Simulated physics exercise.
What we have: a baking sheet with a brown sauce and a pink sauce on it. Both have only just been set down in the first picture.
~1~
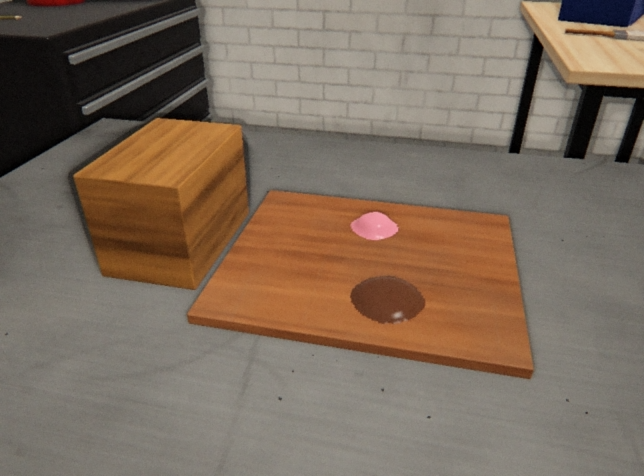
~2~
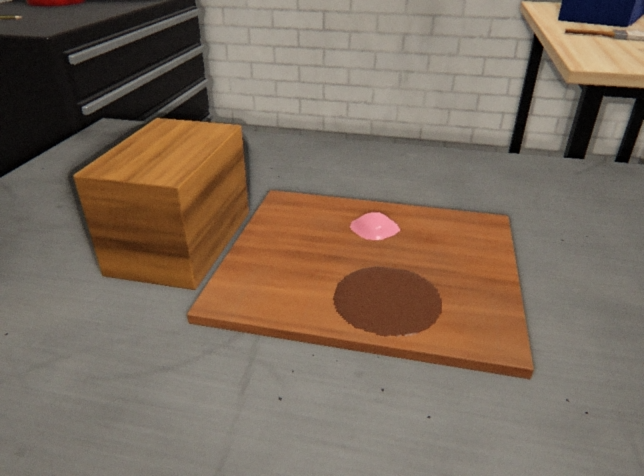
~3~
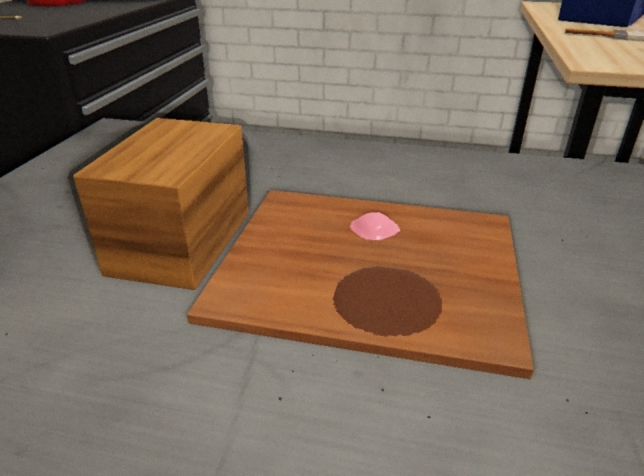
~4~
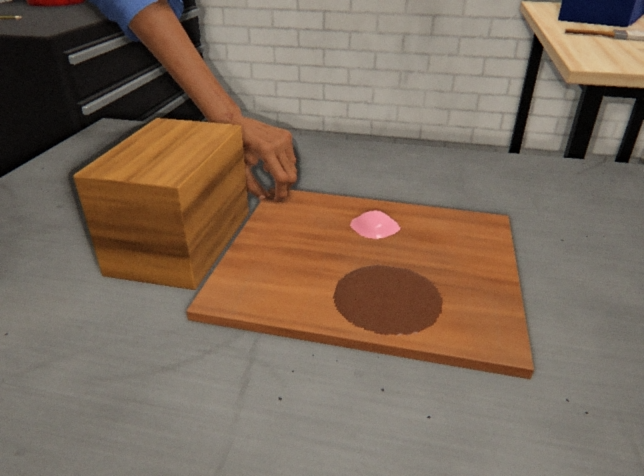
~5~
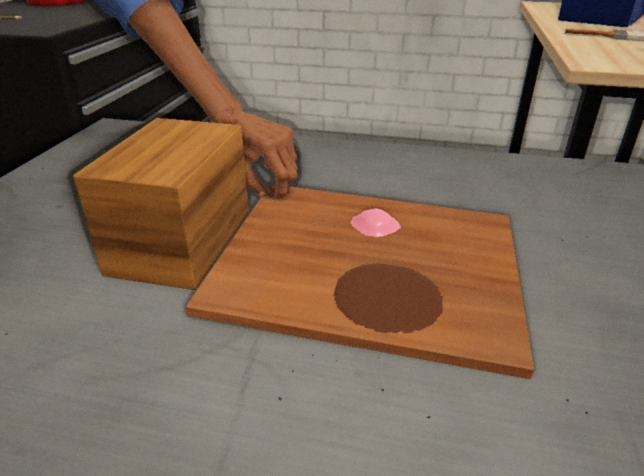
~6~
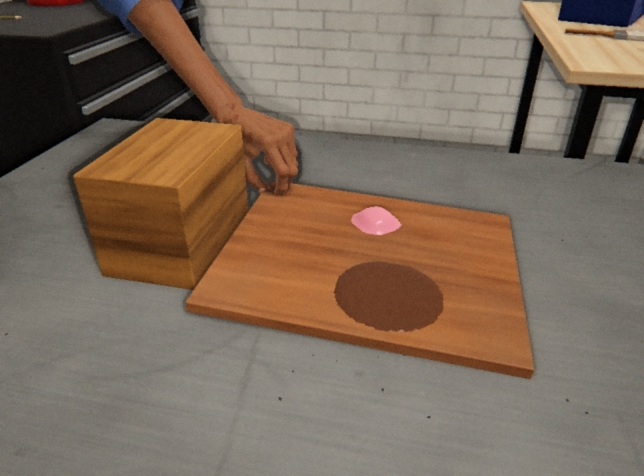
On a gray table beside a wooden block, brown sauce spread flat on a board while pink sauce stayed mounded, then a hand gripped the board's far left corner and raised it slightly.
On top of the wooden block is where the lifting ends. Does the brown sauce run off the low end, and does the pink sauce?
The brown sauce? It slips off. The pink sauce stays put.
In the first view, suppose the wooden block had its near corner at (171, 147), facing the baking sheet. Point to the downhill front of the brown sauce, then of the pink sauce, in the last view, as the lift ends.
The tips end near (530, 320) and near (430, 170), in that order.
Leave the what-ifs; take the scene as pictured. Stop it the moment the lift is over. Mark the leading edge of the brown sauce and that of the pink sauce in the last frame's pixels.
Around (517, 310) and around (415, 187).
Soon after, slope about 25°; the brown sauce has crept down a long way; the pink sauce has not moved.
Later, the brown sauce is dripping off the low end; the pink sauce has not moved.
In the end, slope about 25°; the brown sauce is dripping off the low end; the pink sauce has not moved.
